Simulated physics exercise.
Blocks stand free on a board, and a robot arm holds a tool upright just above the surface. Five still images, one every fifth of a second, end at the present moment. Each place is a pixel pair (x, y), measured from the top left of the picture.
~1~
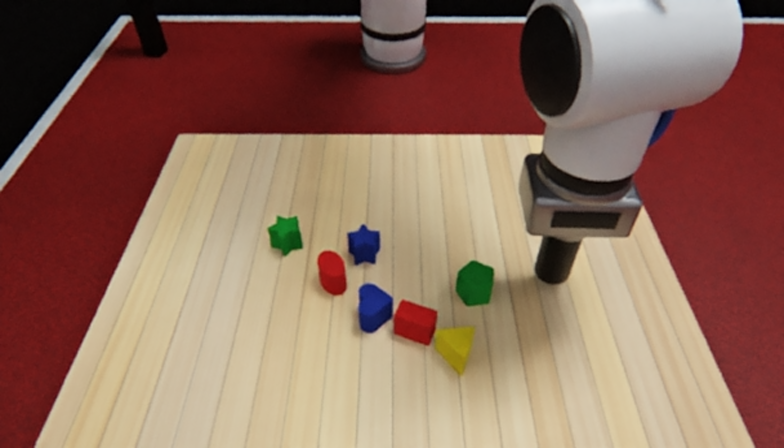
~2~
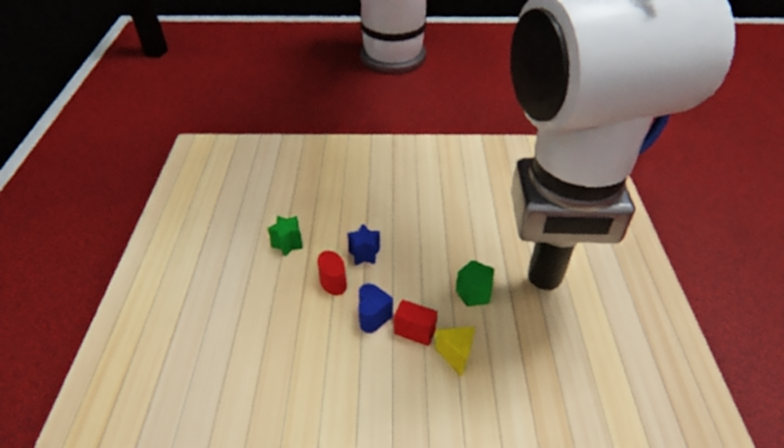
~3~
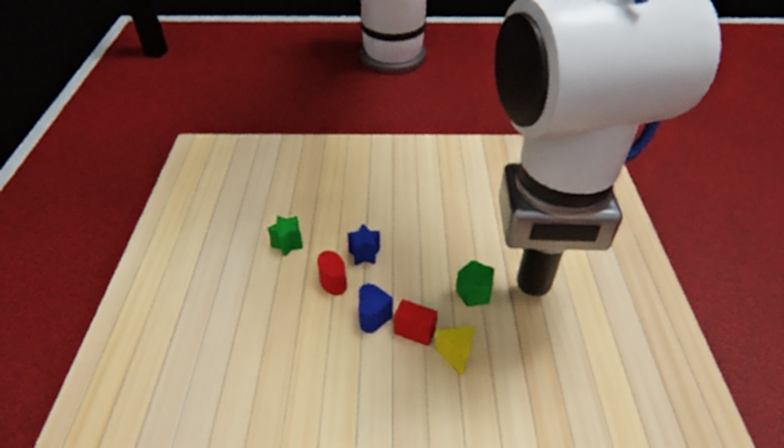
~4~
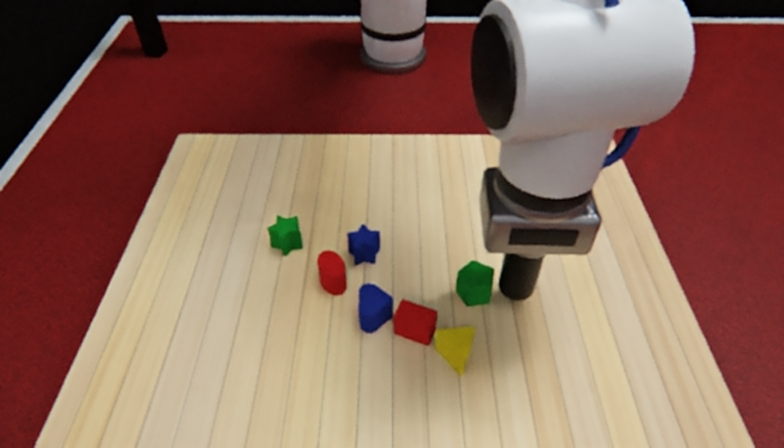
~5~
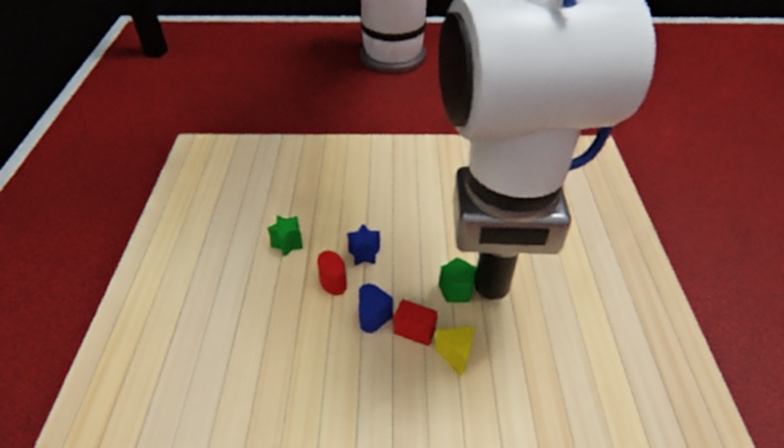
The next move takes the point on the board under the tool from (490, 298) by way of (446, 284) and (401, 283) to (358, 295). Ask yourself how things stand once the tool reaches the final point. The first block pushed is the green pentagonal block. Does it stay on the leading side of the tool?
Beside or behind it.
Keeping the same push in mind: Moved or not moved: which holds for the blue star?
Gets moved.
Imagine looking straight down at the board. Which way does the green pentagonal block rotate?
From above, it looks like the green pentagonal block goes clockwise.
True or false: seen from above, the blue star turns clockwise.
The statement is true.
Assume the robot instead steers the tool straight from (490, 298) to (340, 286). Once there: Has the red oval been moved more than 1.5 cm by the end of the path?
Yes, that is how it ends up.
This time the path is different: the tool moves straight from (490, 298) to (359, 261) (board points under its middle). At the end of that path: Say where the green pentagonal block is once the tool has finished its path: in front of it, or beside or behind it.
Still in front.
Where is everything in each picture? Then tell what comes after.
Tool tip (551, 273); block tops, red oval (331, 263); blue star (364, 235); blue heart (373, 299); green pentagonal block (478, 274), in the first frame.
Tool (545, 278); blocks unchanged, in the second frame.
Tool (534, 284); blocks unchanged, in the third frame.
Tool (516, 288); blocks unchanged, in the fourth frame.
Tool (492, 287); red oval (331, 263); blue star (364, 235); blue heart (373, 299); green pentagonal block (459, 271), in the fifth frame.
On the path given first. One third of the way, tool (446, 273); green pentagonal block (413, 260).
Two thirds of the way, tool (400, 273); blue star (358, 232), turned 20° clockwise; green pentagonal block (369, 255).
At the end, tool (357, 285); red oval (313, 262), turned 25° anticlockwise; blue star (354, 230), turned 40° clockwise; blue heart (364, 303), turned 40° anticlockwise; green pentagonal block (343, 253), turned 45° clockwise.
